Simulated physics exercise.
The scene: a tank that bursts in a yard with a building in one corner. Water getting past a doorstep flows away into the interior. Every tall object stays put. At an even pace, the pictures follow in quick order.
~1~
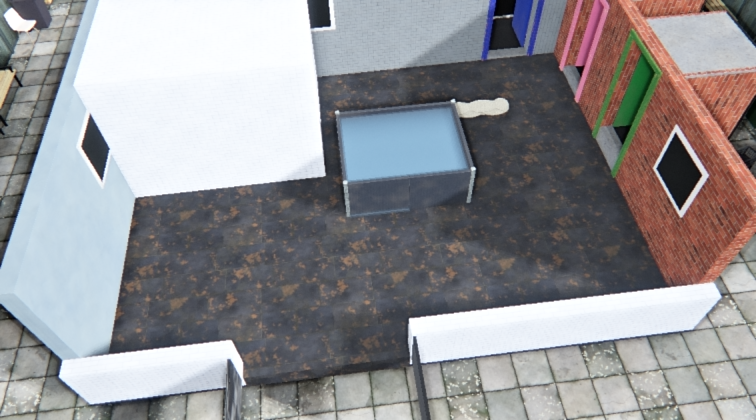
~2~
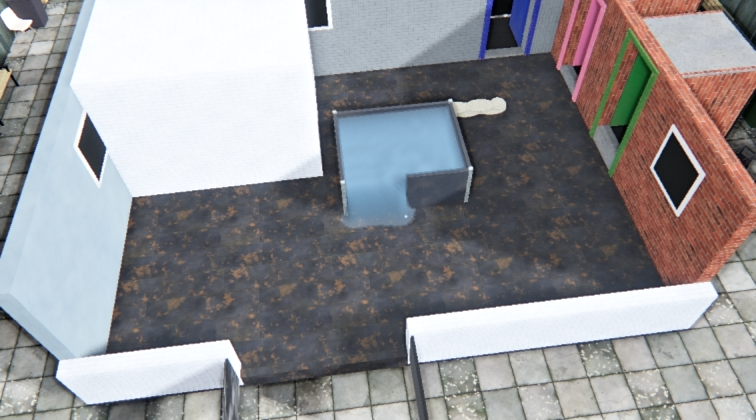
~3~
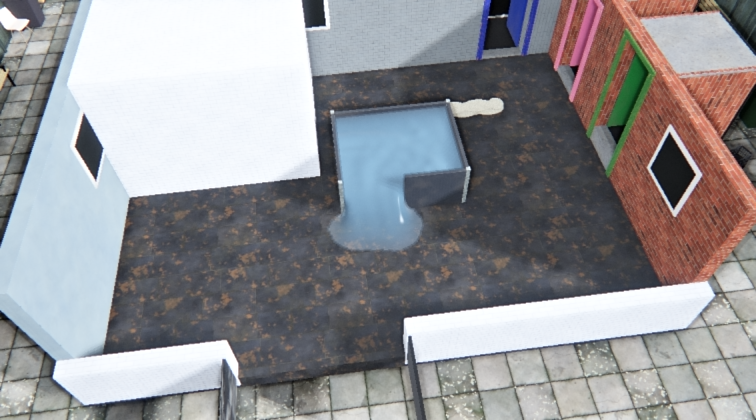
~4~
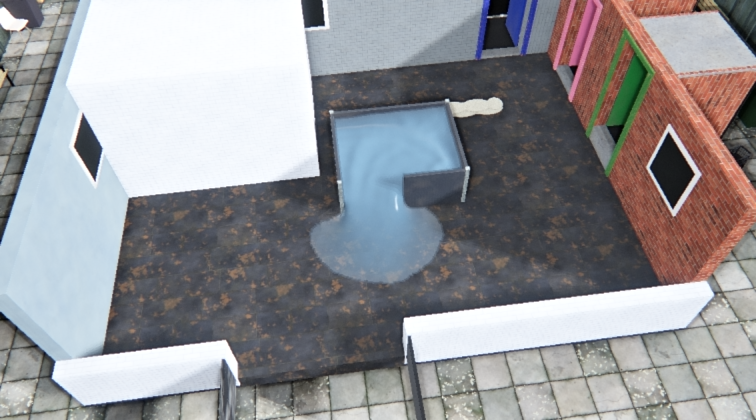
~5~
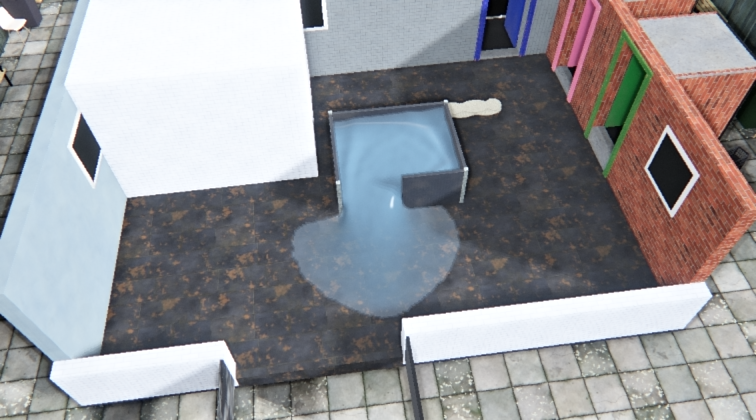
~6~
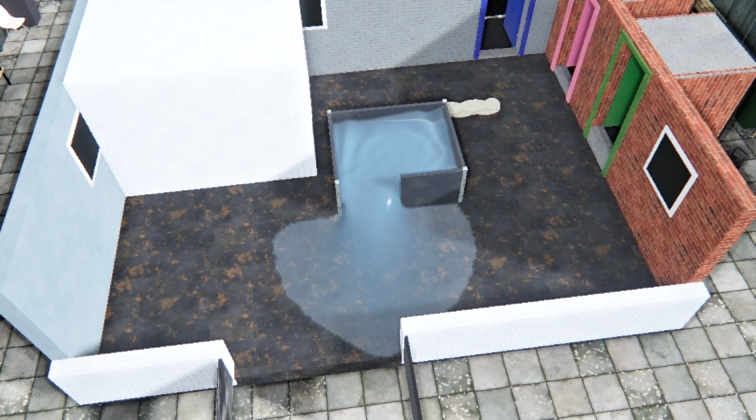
Water in an open rectangular tank pours through a gap at the left of its near side, spreading across the dark, mottled yard in a widening rounded pool toward the opening between low white walls, while the tank's level drops.
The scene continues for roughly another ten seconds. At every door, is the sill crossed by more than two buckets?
As I see it, most likely the blue door will not exceed two buckets. Most likely the pink door will not exceed two buckets. Most likely the green door will not exceed two buckets.
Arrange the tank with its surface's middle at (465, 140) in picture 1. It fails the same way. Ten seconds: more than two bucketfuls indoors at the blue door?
As I see it, the blue one exceeds the threshold.
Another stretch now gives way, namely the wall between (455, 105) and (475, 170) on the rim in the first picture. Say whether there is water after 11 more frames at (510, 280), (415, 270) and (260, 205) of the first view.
The first spot is spared, the second spared, the third spared.
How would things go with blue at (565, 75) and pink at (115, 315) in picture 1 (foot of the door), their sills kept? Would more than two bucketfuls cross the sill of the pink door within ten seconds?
As it turns out, the pink door falls short.
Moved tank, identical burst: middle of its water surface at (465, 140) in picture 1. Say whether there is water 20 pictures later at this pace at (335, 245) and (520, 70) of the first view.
In the order asked: Unreached, then unreached.
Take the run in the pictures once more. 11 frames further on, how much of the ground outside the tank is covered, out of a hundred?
It comes to roughly 30 in a hundred.
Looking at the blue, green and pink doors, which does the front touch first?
That's the green one.
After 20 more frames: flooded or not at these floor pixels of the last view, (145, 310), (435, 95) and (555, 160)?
Point 1: Drenched; point 2: Not wet; point 3: Not wet.
A moment on, water covers 25 % of the floor; the blue door not reached, the pink door not reached, the green door not reached.
Next, water covers 30 % of the floor; the blue door not reached, the pink door not reached, the green door not reached.
Then, water covers 40 % of the floor; the blue door not reached, the pink door not reached, the green door not reached.
Later, water covers 60 % of the floor; the blue door not reached, the pink door wet at the sill, nothing in, the green door wet at the sill, nothing in.
In the end, water covers 85 % of the floor; the blue door wet at the sill, nothing in, the pink door wet at the sill, nothing in, the green door wet at the sill, nothing in.
